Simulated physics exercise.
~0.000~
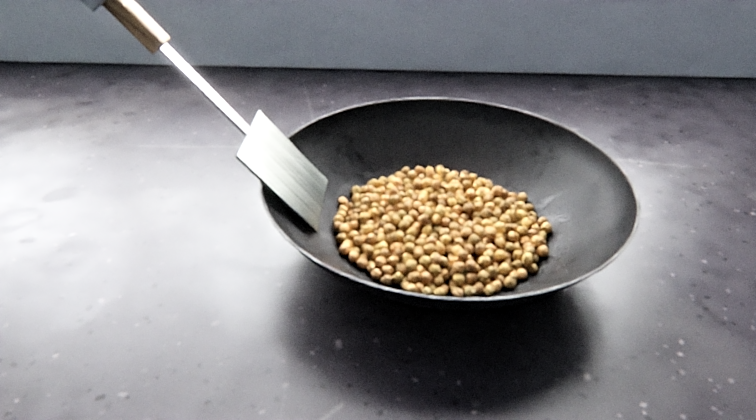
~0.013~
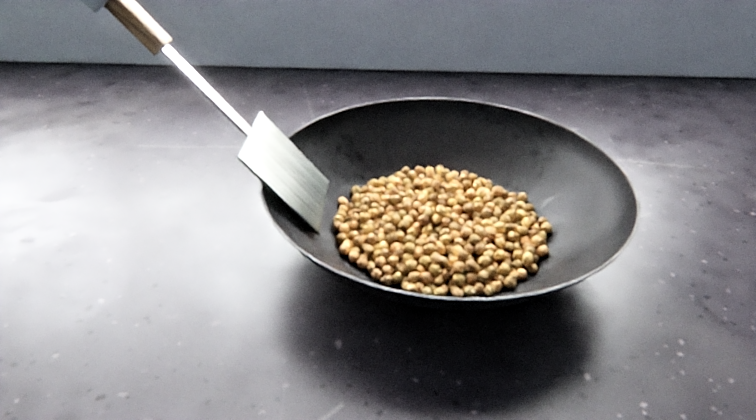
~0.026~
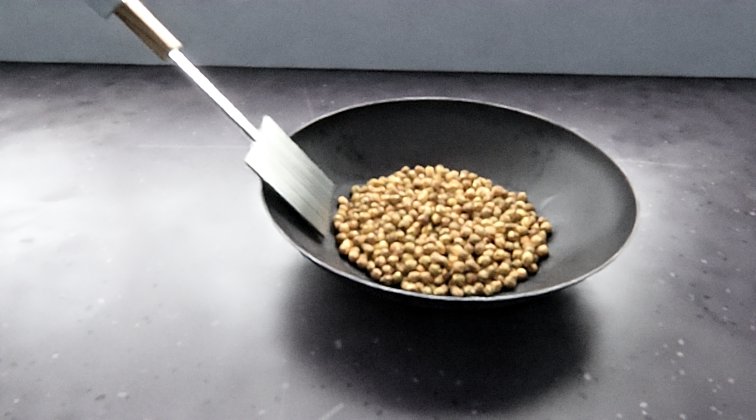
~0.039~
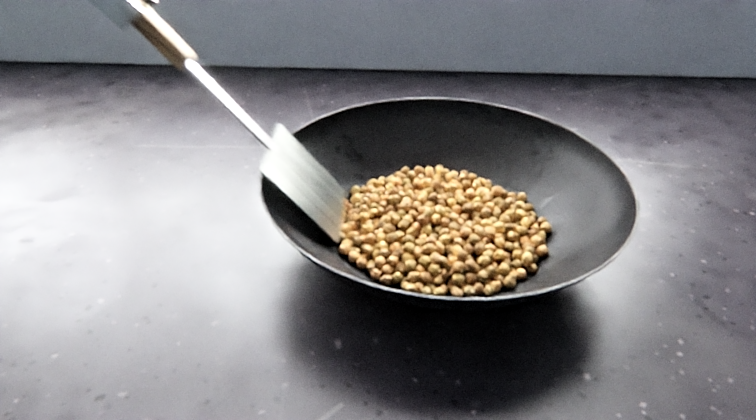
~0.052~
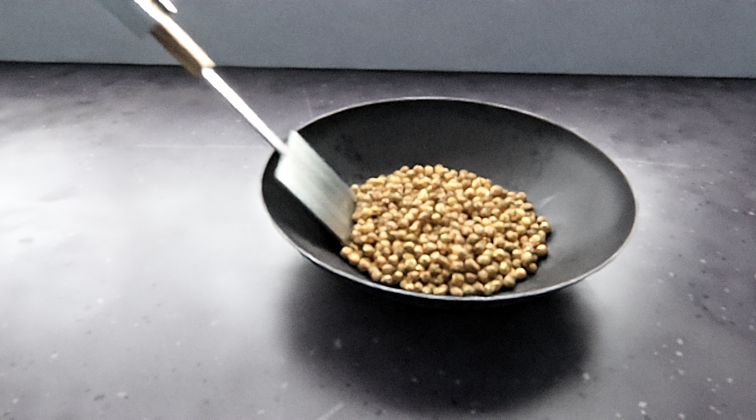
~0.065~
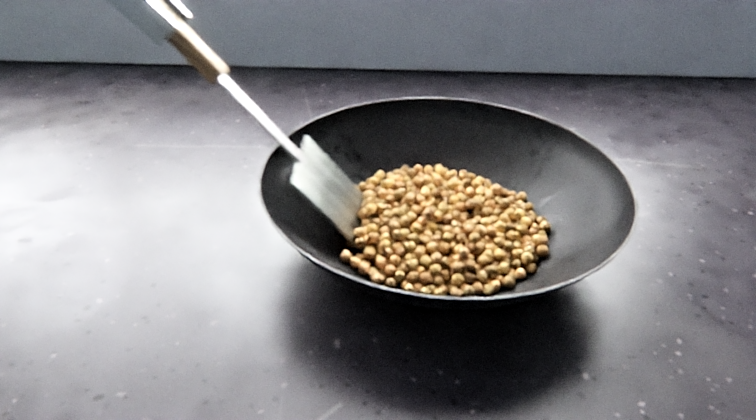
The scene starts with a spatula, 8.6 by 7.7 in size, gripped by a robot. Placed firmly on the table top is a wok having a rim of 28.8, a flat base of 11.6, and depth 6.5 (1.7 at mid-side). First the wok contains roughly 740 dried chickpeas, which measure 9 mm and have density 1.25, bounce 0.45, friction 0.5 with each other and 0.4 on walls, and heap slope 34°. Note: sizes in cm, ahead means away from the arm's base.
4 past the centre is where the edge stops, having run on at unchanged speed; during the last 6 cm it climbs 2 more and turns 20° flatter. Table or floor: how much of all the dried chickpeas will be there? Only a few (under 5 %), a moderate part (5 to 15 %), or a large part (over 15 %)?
Only a few.
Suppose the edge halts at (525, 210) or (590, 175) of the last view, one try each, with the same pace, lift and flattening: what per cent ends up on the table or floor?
Estimates, in order: 0 % and 30 %.
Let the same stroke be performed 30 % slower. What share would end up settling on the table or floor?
Approx. 0 per cent.
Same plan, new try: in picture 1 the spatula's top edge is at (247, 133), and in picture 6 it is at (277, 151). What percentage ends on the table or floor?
My guess would be close to 0 per cent.
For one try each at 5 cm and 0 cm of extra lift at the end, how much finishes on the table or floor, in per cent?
You'd get some 0 per cent with the first setting and some 0 per cent with the second.
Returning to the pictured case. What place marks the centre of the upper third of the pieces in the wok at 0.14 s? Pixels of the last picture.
Centre: Approx. (475, 205) in the last view.
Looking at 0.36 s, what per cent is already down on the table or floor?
Fraction noted: Close to 0 per cent.
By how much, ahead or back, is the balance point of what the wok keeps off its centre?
Offset: About 4.0 cm, ahead.
After 0.10 s, sloping 51°, highest piece 5 above the table; 741 in the wok.
After 0.14 s, sloping 42°, highest piece 6 above the table; 741 in the wok.
After 0.36 s, sloping 31°, highest piece 5 above the table; 741 in the wok.
After 1.41 s, sloping 31°, highest piece 5 above the table; 741 in the wok.
At rest, 741 in the wok. That is 0 % on the table or floor.
